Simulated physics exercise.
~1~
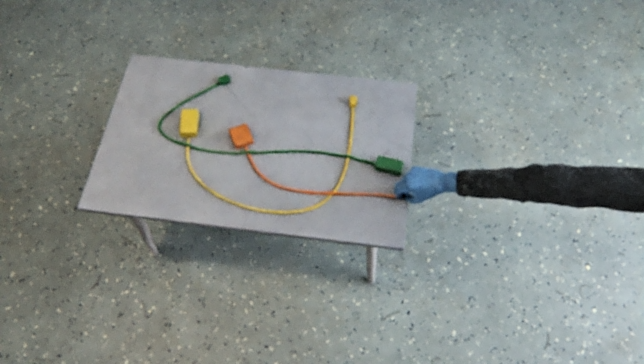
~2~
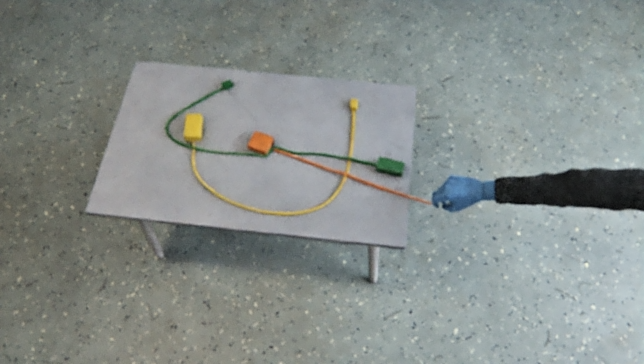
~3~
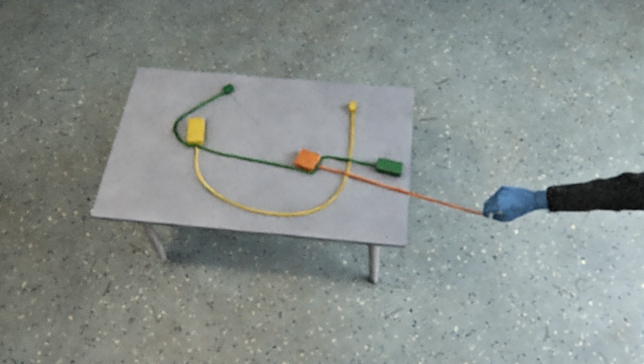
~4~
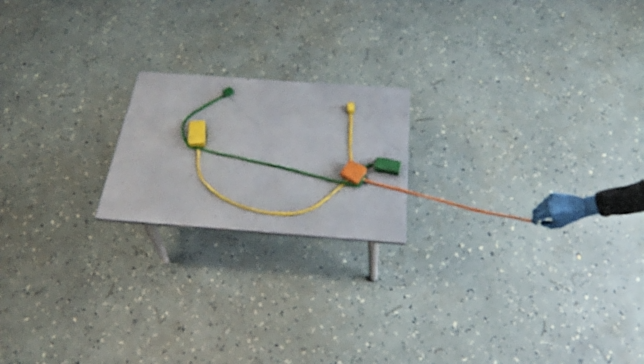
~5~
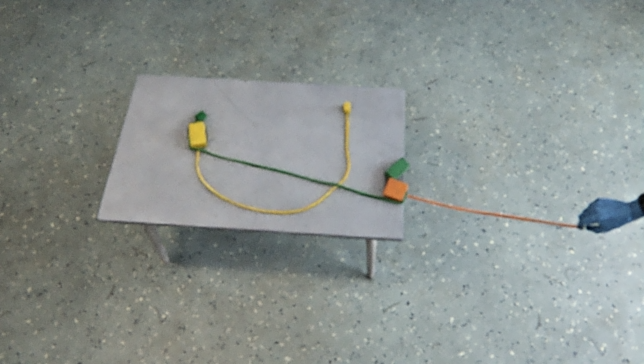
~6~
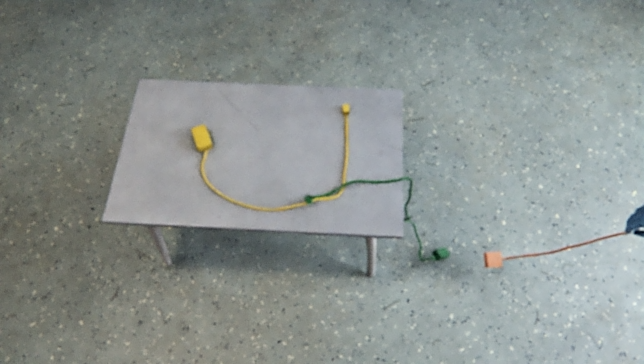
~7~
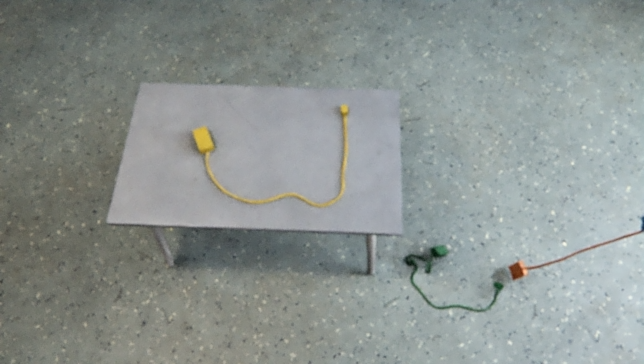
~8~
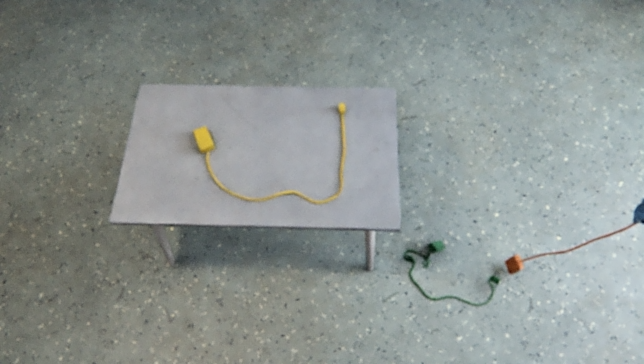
A gloved hand pulls the orange lead rightwards, dragging the green one off the table too.
